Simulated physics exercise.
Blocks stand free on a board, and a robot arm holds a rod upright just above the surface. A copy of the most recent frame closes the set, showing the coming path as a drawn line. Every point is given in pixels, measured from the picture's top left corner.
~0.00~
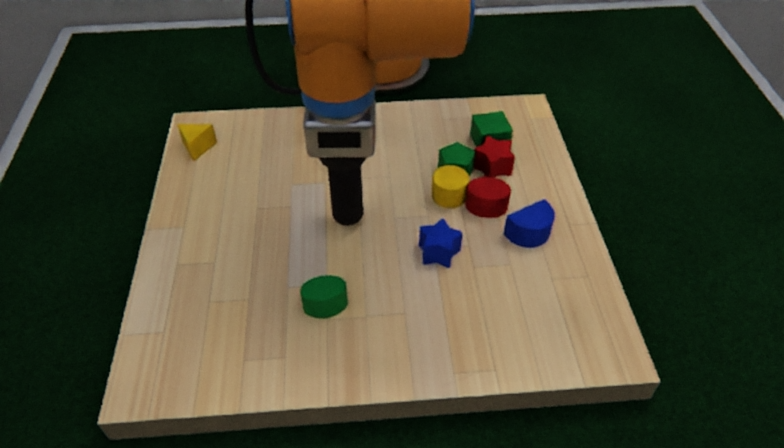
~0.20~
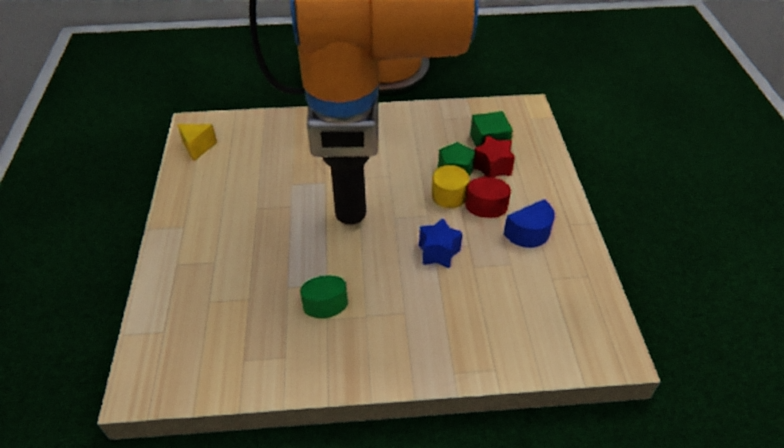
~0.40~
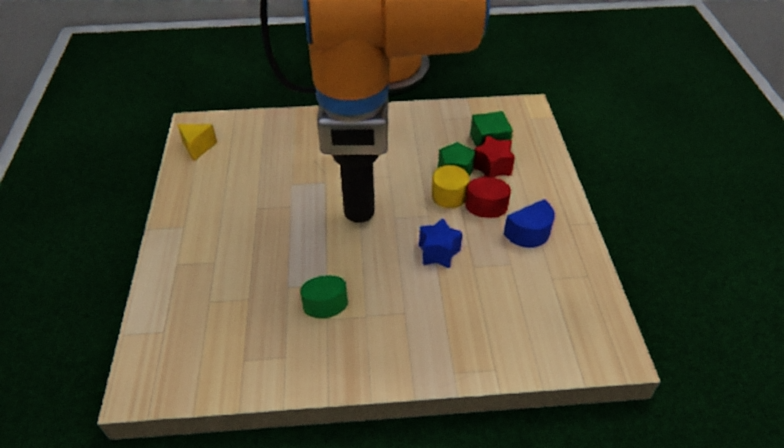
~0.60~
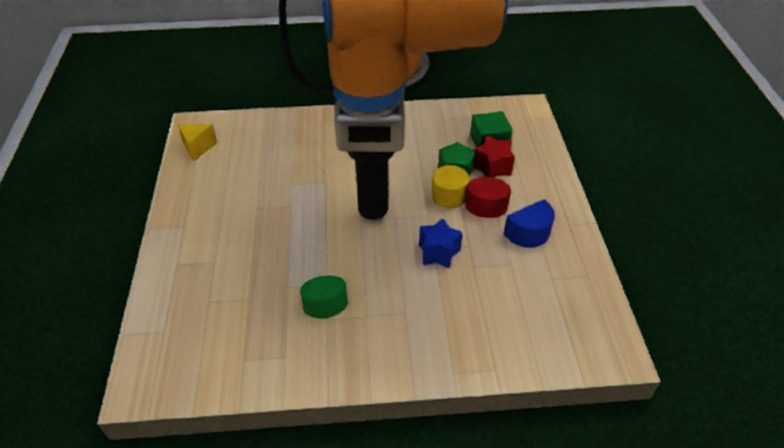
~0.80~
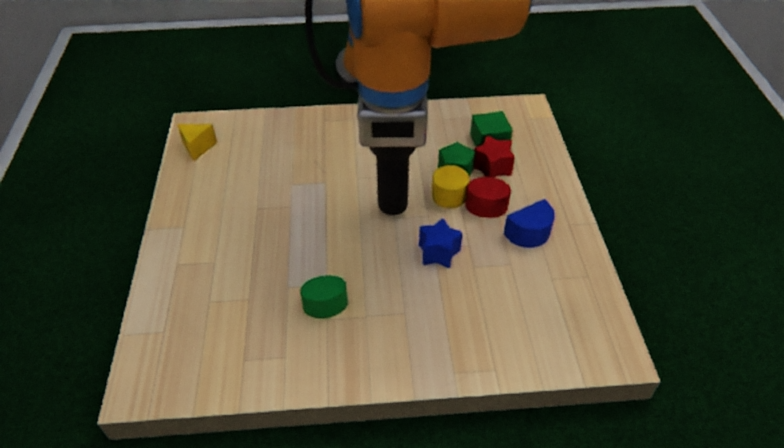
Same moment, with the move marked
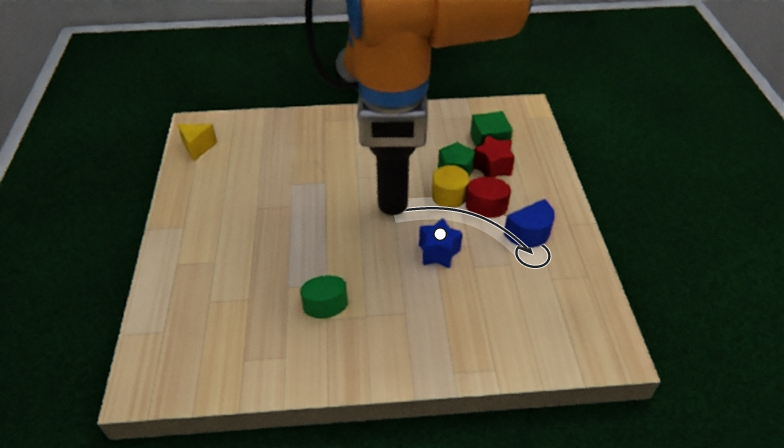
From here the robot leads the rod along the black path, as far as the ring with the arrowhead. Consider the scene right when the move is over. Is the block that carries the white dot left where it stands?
Yes, I think so.
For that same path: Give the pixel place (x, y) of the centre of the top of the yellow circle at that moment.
Its top middle: (472, 170).
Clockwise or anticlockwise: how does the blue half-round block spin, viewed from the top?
Watching from overhead, you'd notice the blue half-round block rotating counter-clockwise.
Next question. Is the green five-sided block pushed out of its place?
That would be a yes.
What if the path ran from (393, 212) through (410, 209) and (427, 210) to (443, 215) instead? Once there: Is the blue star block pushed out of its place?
Answer: No.
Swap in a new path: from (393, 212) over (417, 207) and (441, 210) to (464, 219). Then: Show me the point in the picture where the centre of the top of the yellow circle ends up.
I expect it at (467, 174).
Path on the board, from (393, 212) via (444, 209) and (493, 223), ending at (533, 254); the dot is on the blue star block.
The first path, step by step. One third of the way, rod at (446, 202); yellow circle at (466, 172); green five-sided block at (457, 149); red oval at (499, 189), turned 15° clockwise.
Two thirds of the way, rod at (495, 217); yellow circle at (472, 170); green five-sided block at (457, 148); red oval at (525, 191), turned 15° anticlockwise.
At the end, rod at (534, 248); blue star block in place; yellow circle at (472, 170); green five-sided block at (457, 148); red oval at (527, 191), turned 20° anticlockwise; blue half-round block at (563, 226), turned 80° anticlockwise.
